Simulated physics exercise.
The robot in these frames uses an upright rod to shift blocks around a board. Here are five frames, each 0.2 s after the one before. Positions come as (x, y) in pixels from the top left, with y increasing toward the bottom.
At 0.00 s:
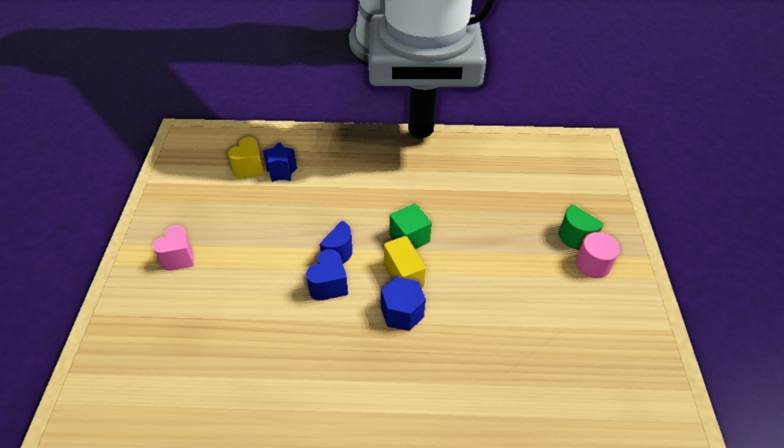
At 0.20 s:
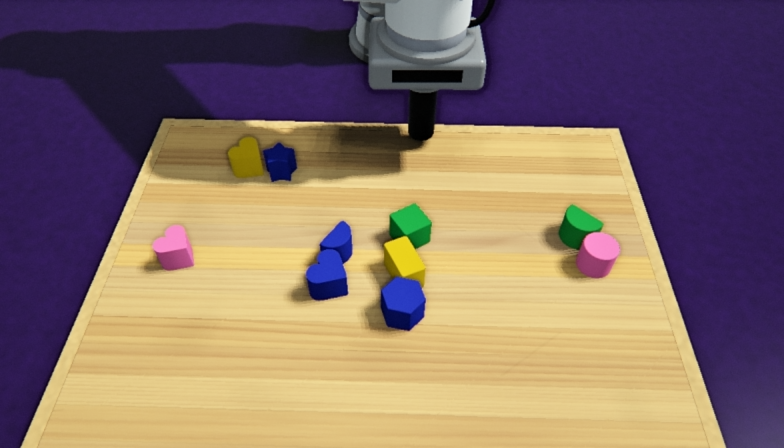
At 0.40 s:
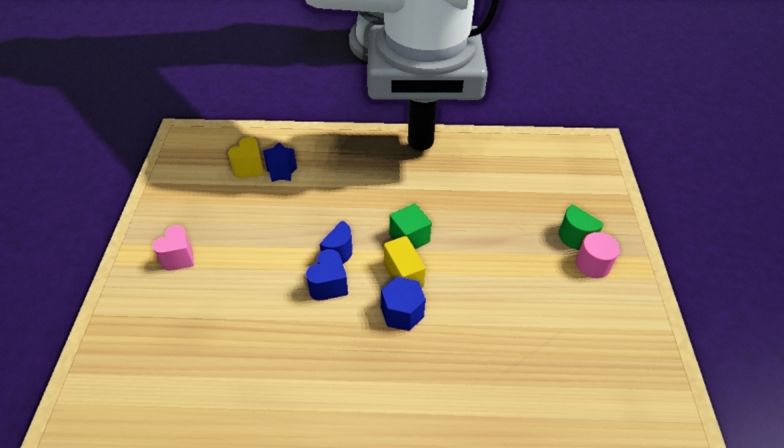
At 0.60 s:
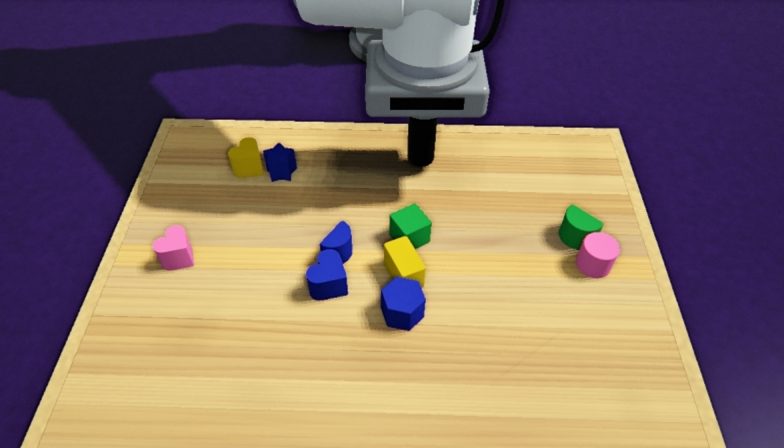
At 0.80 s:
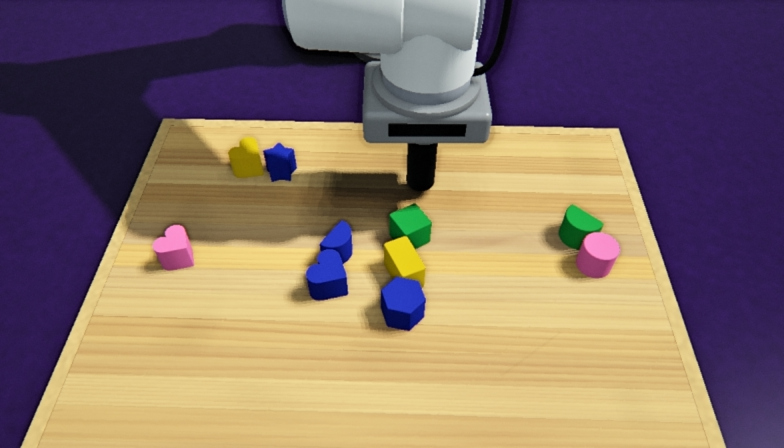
A robot arm moves its black rod forward over the board while the blocks stay still.
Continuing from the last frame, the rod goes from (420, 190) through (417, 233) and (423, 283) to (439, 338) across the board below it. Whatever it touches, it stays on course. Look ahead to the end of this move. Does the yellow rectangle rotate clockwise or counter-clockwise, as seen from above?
The block turns counter-clockwise.
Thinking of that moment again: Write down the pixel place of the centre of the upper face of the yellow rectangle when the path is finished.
The centre of its top face lies at (381, 277).
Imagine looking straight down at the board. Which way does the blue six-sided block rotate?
Seen from above, clockwise.
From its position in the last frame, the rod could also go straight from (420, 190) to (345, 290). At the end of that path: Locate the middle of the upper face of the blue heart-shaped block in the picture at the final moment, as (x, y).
It will likely be found at (309, 281).
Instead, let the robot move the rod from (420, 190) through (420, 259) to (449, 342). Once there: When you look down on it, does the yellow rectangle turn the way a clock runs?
Going by the path, no.
What follows on the original path. One third of the way, rod at (417, 226); blue six-sided block at (404, 300); yellow rectangle at (396, 265), turned 40° anticlockwise; green four-sided block at (397, 237), turned 40° clockwise.
Two thirds of the way, rod at (423, 276); blue six-sided block at (404, 305); yellow rectangle at (381, 277), turned 80° anticlockwise; green four-sided block at (387, 251), turned 110° clockwise.
At the end, rod at (440, 332); blue half-round block unmoved; blue six-sided block at (400, 322), turned 55° clockwise; yellow rectangle at (381, 277), turned 80° anticlockwise; green four-sided block at (387, 251), turned 110° clockwise.
